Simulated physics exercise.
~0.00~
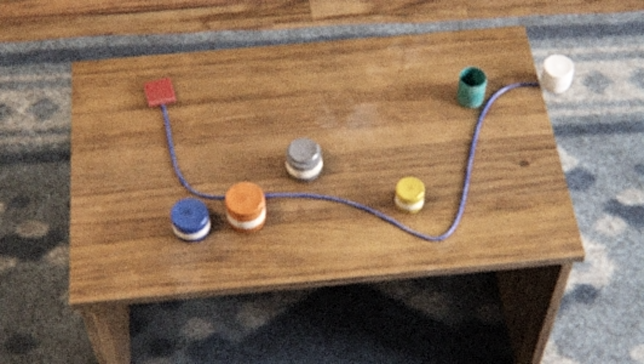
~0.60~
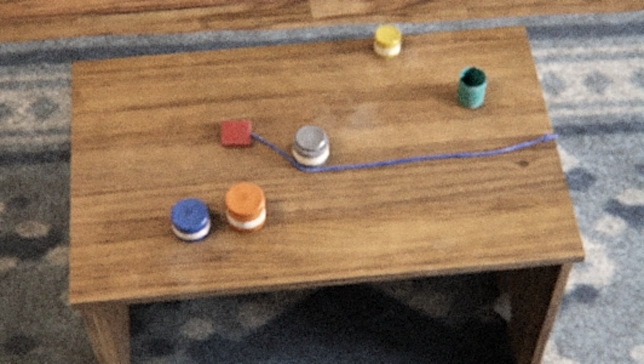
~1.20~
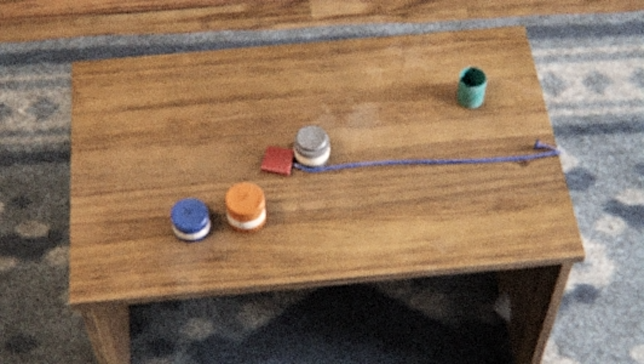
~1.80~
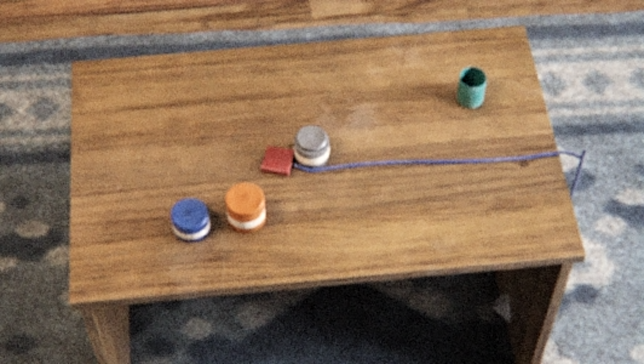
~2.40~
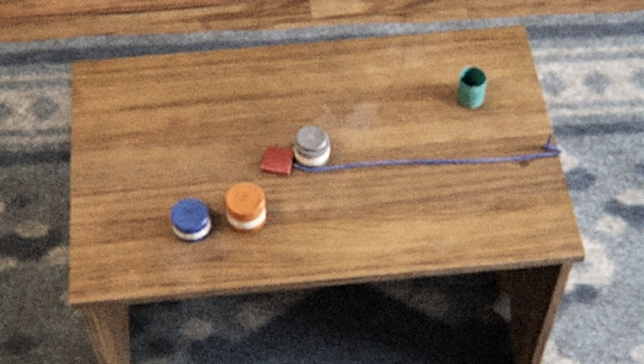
Wooden desk with a falling white object pulling a purple cable and red block rightward, the yellow tin disappearing past the far edge.
